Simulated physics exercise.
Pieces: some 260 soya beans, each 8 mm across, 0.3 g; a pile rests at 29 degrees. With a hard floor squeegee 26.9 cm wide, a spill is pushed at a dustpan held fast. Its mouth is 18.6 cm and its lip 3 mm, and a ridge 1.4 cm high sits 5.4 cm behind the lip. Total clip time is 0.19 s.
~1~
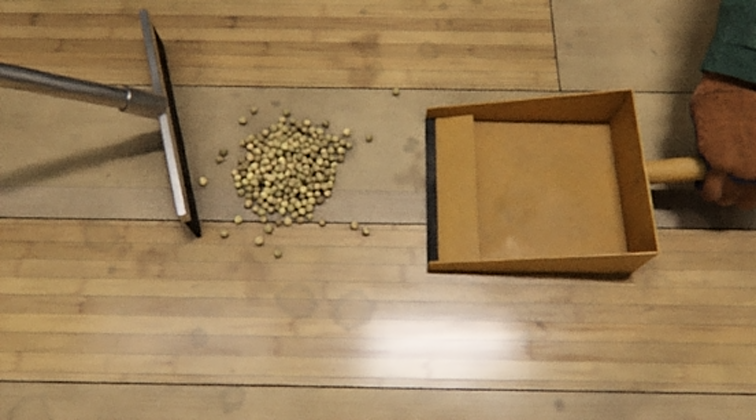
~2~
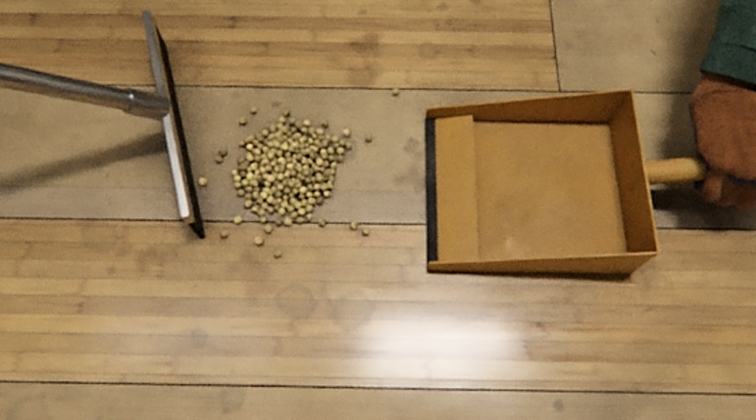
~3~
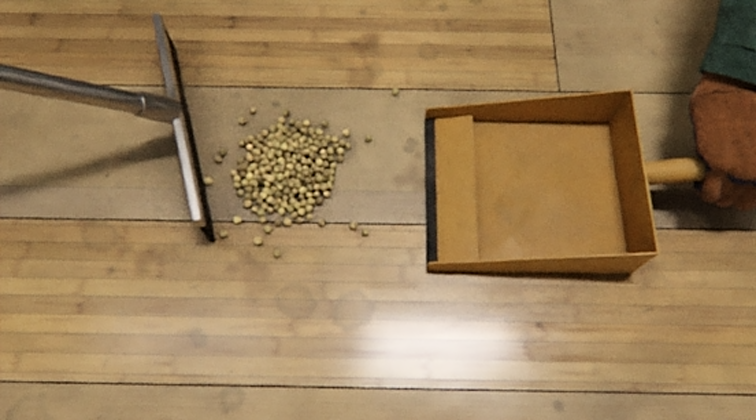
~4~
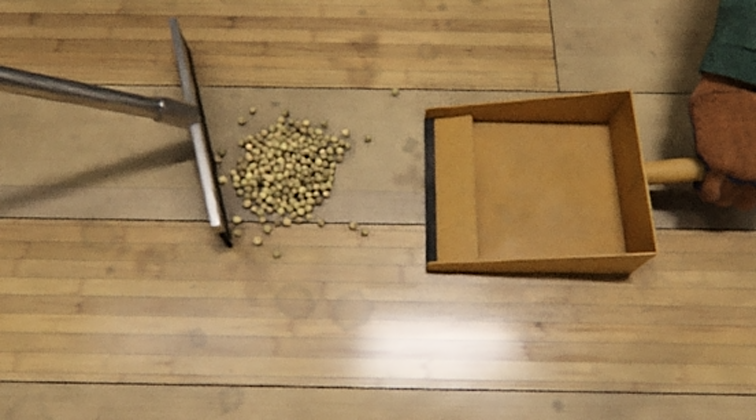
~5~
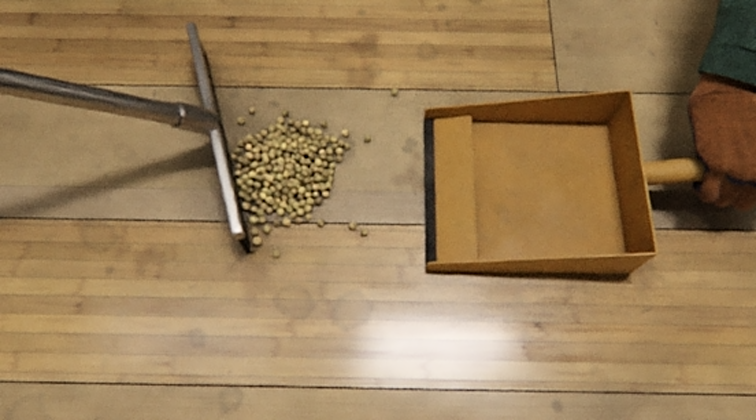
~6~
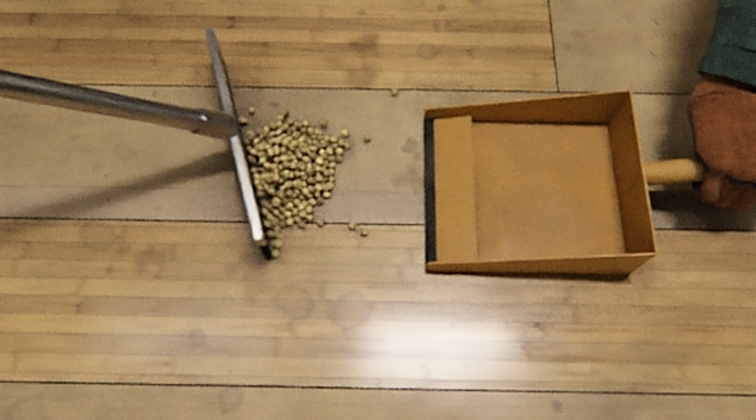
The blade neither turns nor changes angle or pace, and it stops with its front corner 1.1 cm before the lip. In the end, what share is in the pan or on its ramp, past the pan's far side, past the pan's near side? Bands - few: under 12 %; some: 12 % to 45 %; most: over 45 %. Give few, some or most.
In the pan or on its ramp: Few, past the pan's far side: Some, past the pan's near side: Few.
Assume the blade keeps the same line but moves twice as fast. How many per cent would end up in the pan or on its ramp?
Then near 30 in a hundred.
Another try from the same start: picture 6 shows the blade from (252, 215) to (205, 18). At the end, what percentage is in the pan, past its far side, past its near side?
Pan 20 % / far 30 % / near 0 %.
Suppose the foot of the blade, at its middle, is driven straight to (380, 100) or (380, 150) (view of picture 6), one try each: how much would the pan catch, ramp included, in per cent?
Some 25 in a hundred and 20 in a hundred.
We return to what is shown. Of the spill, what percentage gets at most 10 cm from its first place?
I'd estimate roughly 5 per cent.
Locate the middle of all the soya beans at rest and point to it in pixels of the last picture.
Look around (410, 163) in the last picture.
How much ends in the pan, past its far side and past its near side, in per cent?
Well, the pan ends up with 5 percent, the far side with 25 percent, the near side with 5 percent.
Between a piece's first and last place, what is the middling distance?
14 cm or thereabouts.
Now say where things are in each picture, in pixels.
In the first frame, blade from (185, 216) to (147, 19), moved 0.0 cm, 0 of the pieces shifted so far; middle of the pieces at (287, 167); pan at (541, 192).
In the second frame, blade from (188, 218) to (150, 20), moved 0.4 cm, 0 of the pieces shifted so far; middle of the pieces at (286, 168).
In the third frame, blade from (199, 221) to (159, 23), moved 1.7 cm, 1 of the pieces shifted so far; middle of the pieces at (286, 168).
In the fourth frame, blade from (218, 227) to (176, 27), moved 3.9 cm, 2 of the pieces shifted so far; middle of the pieces at (286, 168).
In the fifth frame, blade from (239, 234) to (193, 32), moved 6.2 cm, 19 of the pieces shifted so far; middle of the pieces at (285, 168).
In the sixth frame, blade from (260, 240) to (212, 37), moved 8.5 cm, 151 of the pieces shifted so far; middle of the pieces at (291, 166); pan at (539, 193).
Then, 0.14 s after the last picture, middle of the blade 13 cm from the lip; 0 % over the lip, far side 10 %, near side 0 %.
Then, 0.24 s after the last picture, middle of the blade 7 cm from the lip; 0 % over the lip, far side 20 %, near side 0 %.
Then, 0.46 s after the last picture, middle of the blade 5 cm from the lip; 5 % over the lip, far side 25 %, near side 5 %.
In the end, pan 5 %, far side 25 %, near side 5 %, in front of the lip or behind the blade 65 %.
